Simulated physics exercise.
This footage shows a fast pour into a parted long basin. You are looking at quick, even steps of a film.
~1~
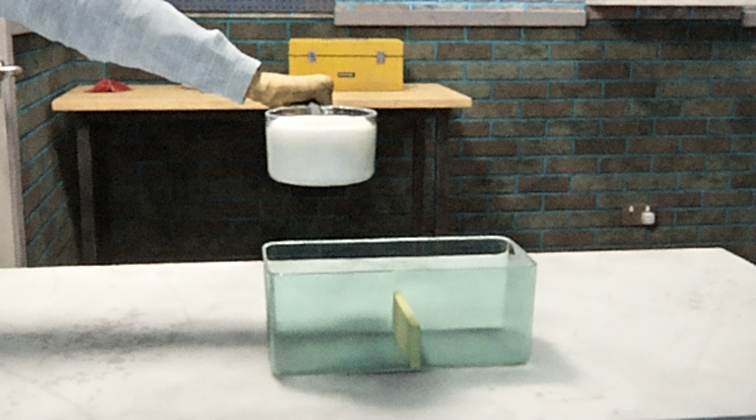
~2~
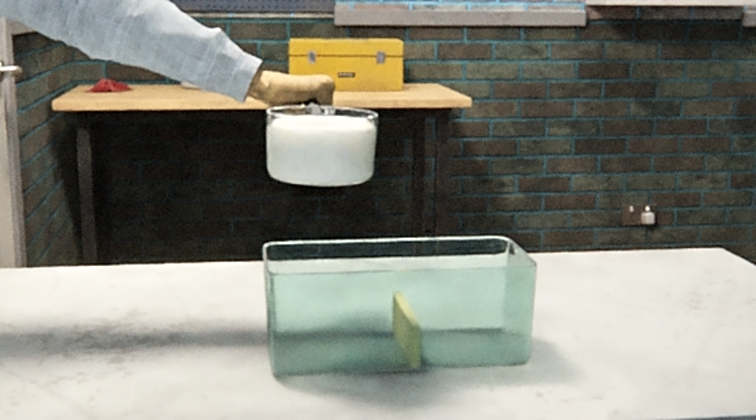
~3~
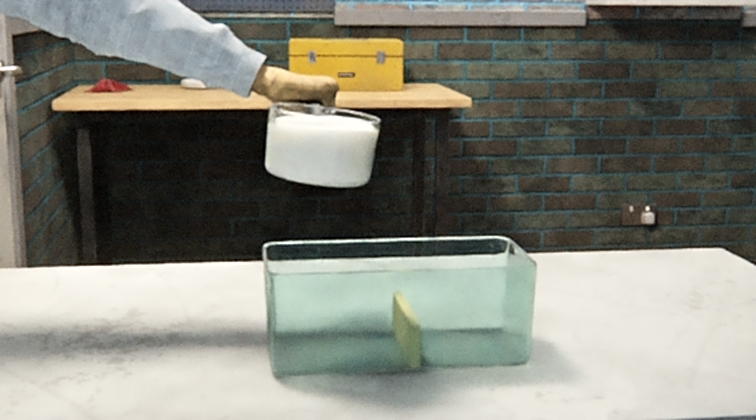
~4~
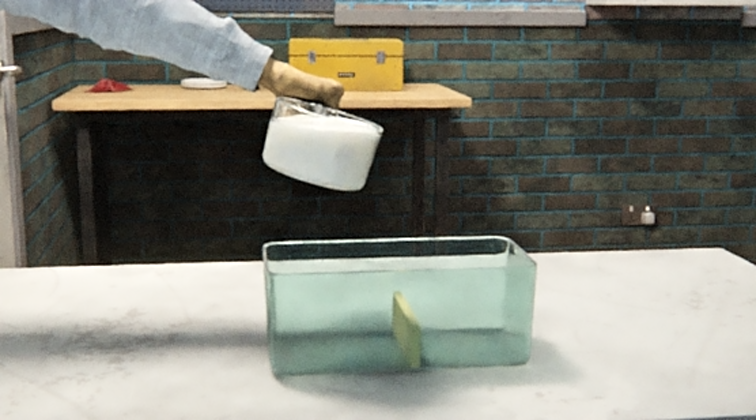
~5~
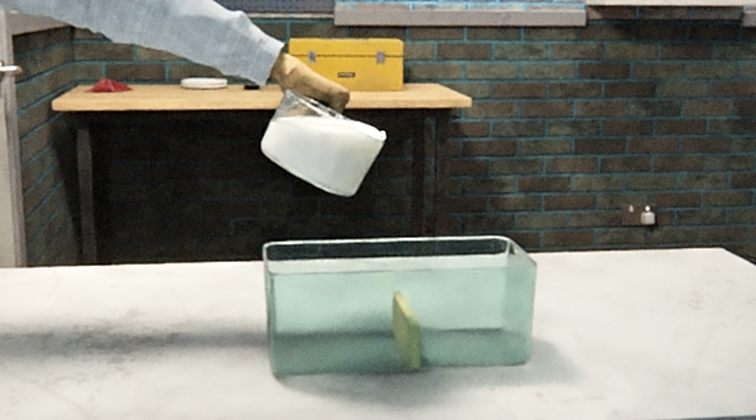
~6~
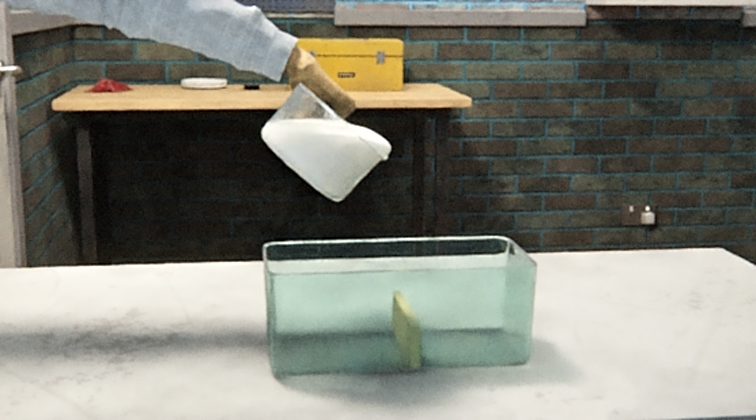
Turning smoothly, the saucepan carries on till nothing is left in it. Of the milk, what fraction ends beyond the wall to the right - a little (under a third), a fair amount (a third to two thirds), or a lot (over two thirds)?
A fair amount, a third to two thirds.
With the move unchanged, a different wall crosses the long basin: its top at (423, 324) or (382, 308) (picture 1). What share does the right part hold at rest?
Around 35 per cent for the first, around 75 per cent for the second.
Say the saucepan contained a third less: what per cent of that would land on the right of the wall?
It comes to around 30 percent.
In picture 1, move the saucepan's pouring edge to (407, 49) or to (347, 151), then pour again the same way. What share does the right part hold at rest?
It comes out at around 80 percent and then around 10 percent.
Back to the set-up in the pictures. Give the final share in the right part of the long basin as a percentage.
Some 50 per cent.
A moment on, the saucepan is tipped right over and 17 per cent is still to pour, 8 is left of the wall and 35 right of it.
Next, the saucepan is tipped right over and 1 per cent is still to pour, 41 is left of the wall and 50 right of it.
Then the saucepan is tipped right over and 0 per cent is still to pour, 48 is left of the wall and 46 right of it.
Later the saucepan is tipped right over and 0 per cent is still to pour, 49 is left of the wall and 48 right of it.
Finally, 49 per cent lies left of the wall, 48 right of it and 3 outside.
